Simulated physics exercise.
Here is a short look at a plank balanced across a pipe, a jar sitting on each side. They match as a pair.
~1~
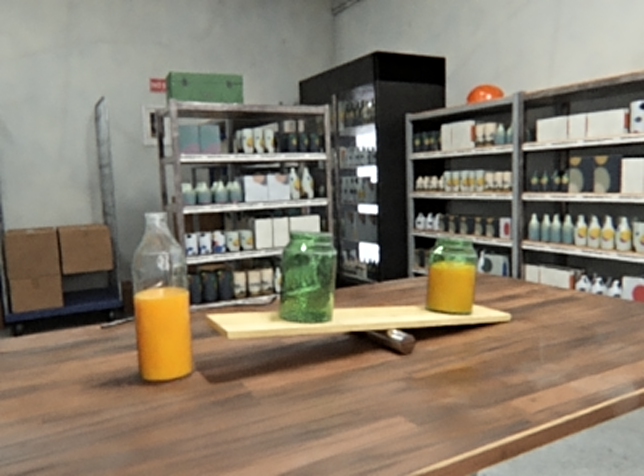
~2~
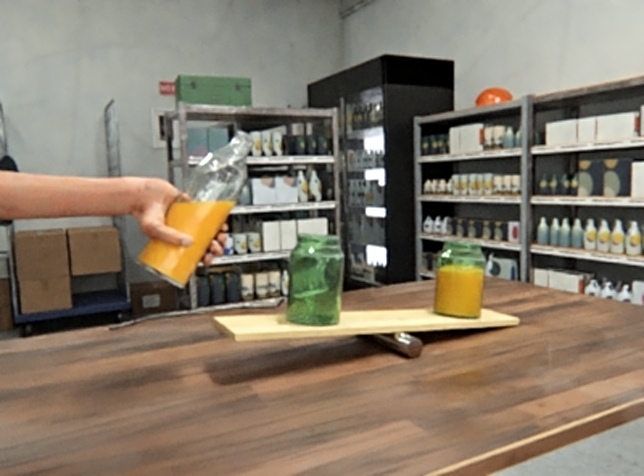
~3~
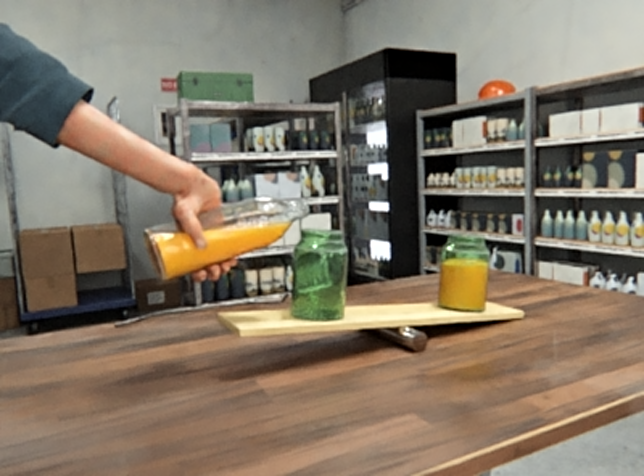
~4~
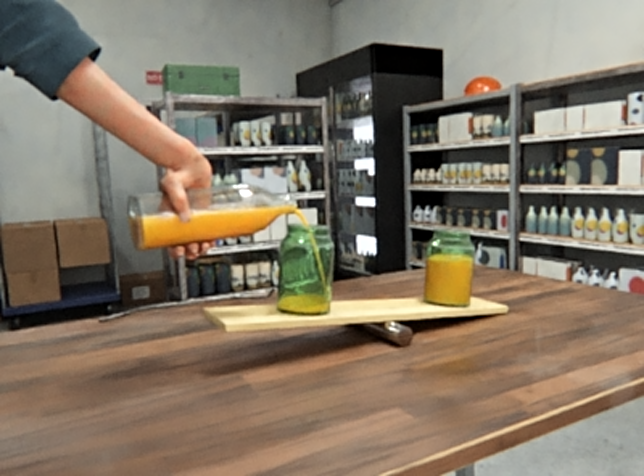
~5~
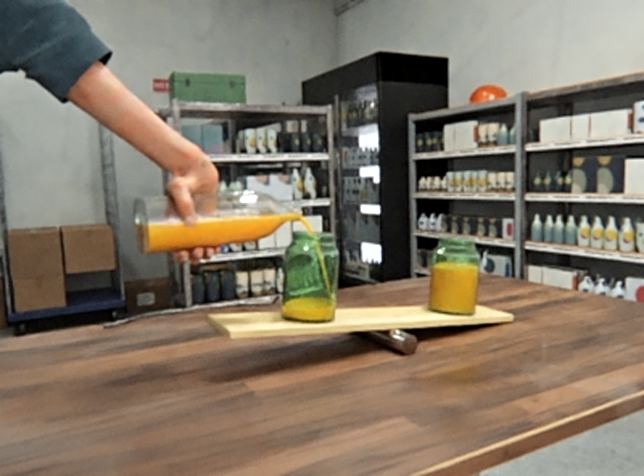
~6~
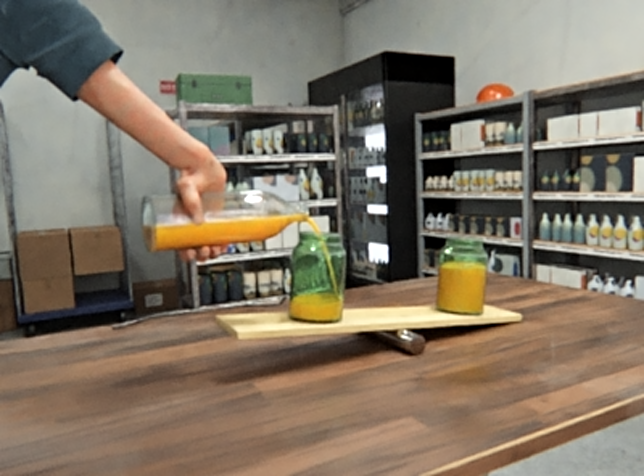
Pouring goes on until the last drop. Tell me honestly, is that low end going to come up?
No, it stays put.
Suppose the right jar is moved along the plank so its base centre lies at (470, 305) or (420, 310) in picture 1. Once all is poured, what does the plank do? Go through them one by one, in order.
Stays put, turns over.
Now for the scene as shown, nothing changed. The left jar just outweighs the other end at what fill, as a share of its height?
Estimate: Around 90 per cent.
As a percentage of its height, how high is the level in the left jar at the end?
Close to 70 in every hundred of its height.
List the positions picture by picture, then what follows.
In the first picture, nothing is moving yet; bottle (161, 293) about half full; left jar (309, 273) empty, raised; right jar (452, 272) about two thirds full, on the low side.
In the second picture, the bottle is picked up; pipe (411, 347); left jar (316, 276) empty.
In the third picture, the bottle leans over the left jar; bottle (236, 230) tipped 80° with all of its load; left jar (320, 271) empty.
In the fourth picture, the orange juice is flowing; pipe (402, 335); left jar nearly empty, surface at (304, 302); right jar about two thirds full, surface at (450, 258).
In the fifth picture, the orange juice is flowing; bottle (226, 218) tipped 90° with about three quarters of its load; left jar (311, 274) nearly empty.
In the sixth picture, the orange juice is flowing; pipe (414, 344); left jar about a quarter full, surface at (317, 300); right jar about two thirds full, surface at (463, 265).
Next, the left jar is about half full; the plank leans as before.
After that, the left jar is about two thirds full; the plank leans as before.
Finally, the left jar is about two thirds full; the plank leans as before.
